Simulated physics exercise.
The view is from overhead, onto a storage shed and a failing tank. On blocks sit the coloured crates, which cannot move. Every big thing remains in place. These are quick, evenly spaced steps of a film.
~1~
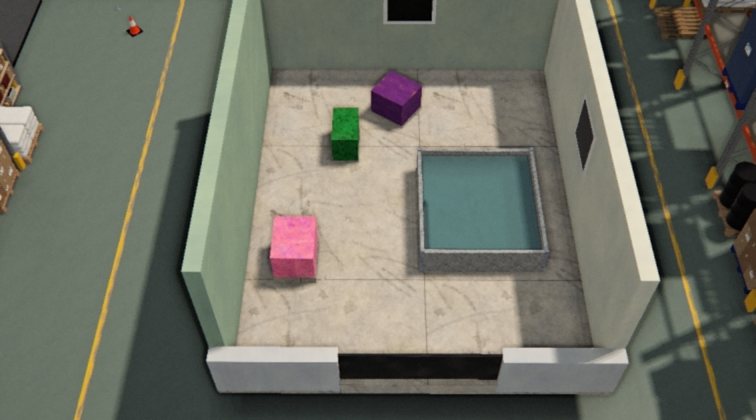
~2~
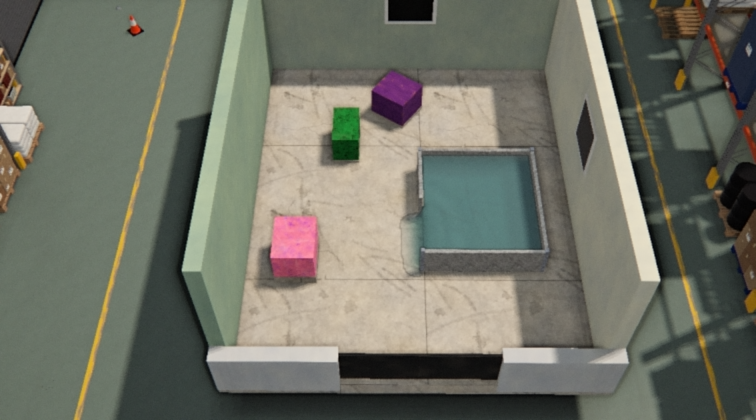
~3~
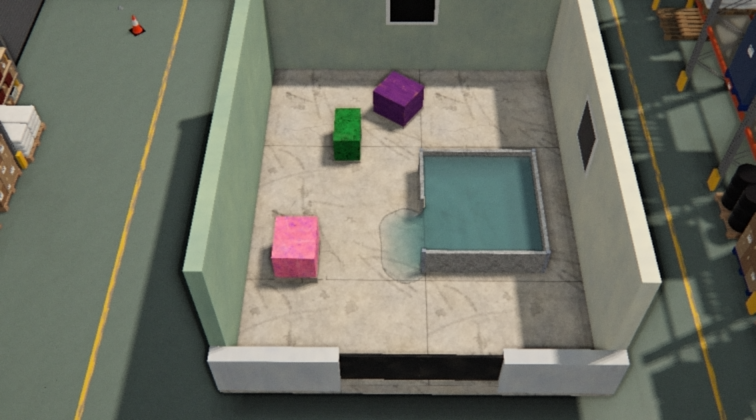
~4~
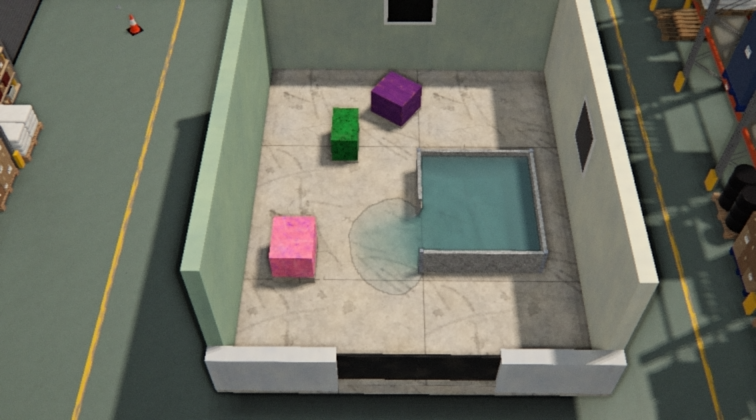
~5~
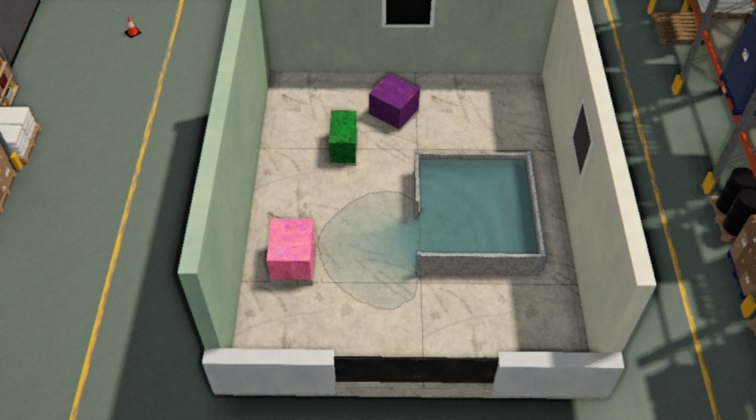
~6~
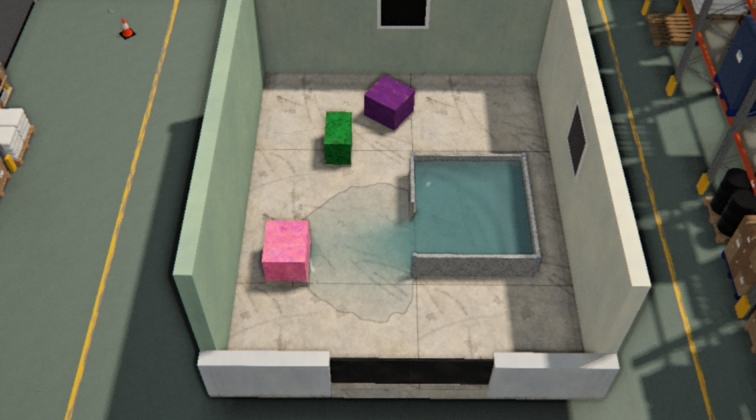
Water poured out through a gap in the left side of a square tank and spread across the shed floor in a widening puddle, reaching the pink crate, while the green and purple crates stayed put.
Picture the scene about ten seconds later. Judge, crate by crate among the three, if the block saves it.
Green crate: Block fails, wet; purple crate: Block fails, wet; pink crate: Block fails, wet.
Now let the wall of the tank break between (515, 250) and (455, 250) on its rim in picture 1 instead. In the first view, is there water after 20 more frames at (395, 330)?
That spot: Submerged.
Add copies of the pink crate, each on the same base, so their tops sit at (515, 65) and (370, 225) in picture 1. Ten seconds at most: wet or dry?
Crate one avoids the flood; crate two is touched by the flood.
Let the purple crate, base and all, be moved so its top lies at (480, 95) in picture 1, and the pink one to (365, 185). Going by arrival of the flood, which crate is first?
First comes the pink one.
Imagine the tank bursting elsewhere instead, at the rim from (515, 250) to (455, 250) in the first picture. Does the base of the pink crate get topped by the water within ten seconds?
Looking at it, the pink crate is left untouched.
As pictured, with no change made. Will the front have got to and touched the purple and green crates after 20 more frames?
At purple: Stays dry; at green: Gets wet.
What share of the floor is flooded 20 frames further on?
Close to 45 %.
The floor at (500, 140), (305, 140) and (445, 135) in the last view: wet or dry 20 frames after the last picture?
One after the other: Not flooded, under water, not flooded.
A moment on, water covers 20 % of the floor; the green crate water round its plinth, the purple crate not reached, the pink crate water round its plinth.
Next, water covers 30 % of the floor; the green crate water round its plinth, the purple crate not reached, the pink crate water round its plinth.
Then, water covers 45 % of the floor; the green crate water round its plinth, the purple crate not reached, the pink crate water round its plinth.
Later, water covers 65 % of the floor; the green crate water round its plinth, the purple crate water round its plinth, the pink crate water round its plinth.
In the end, water covers 95 % of the floor; the green crate was topped, the purple crate was topped, the pink crate was topped.
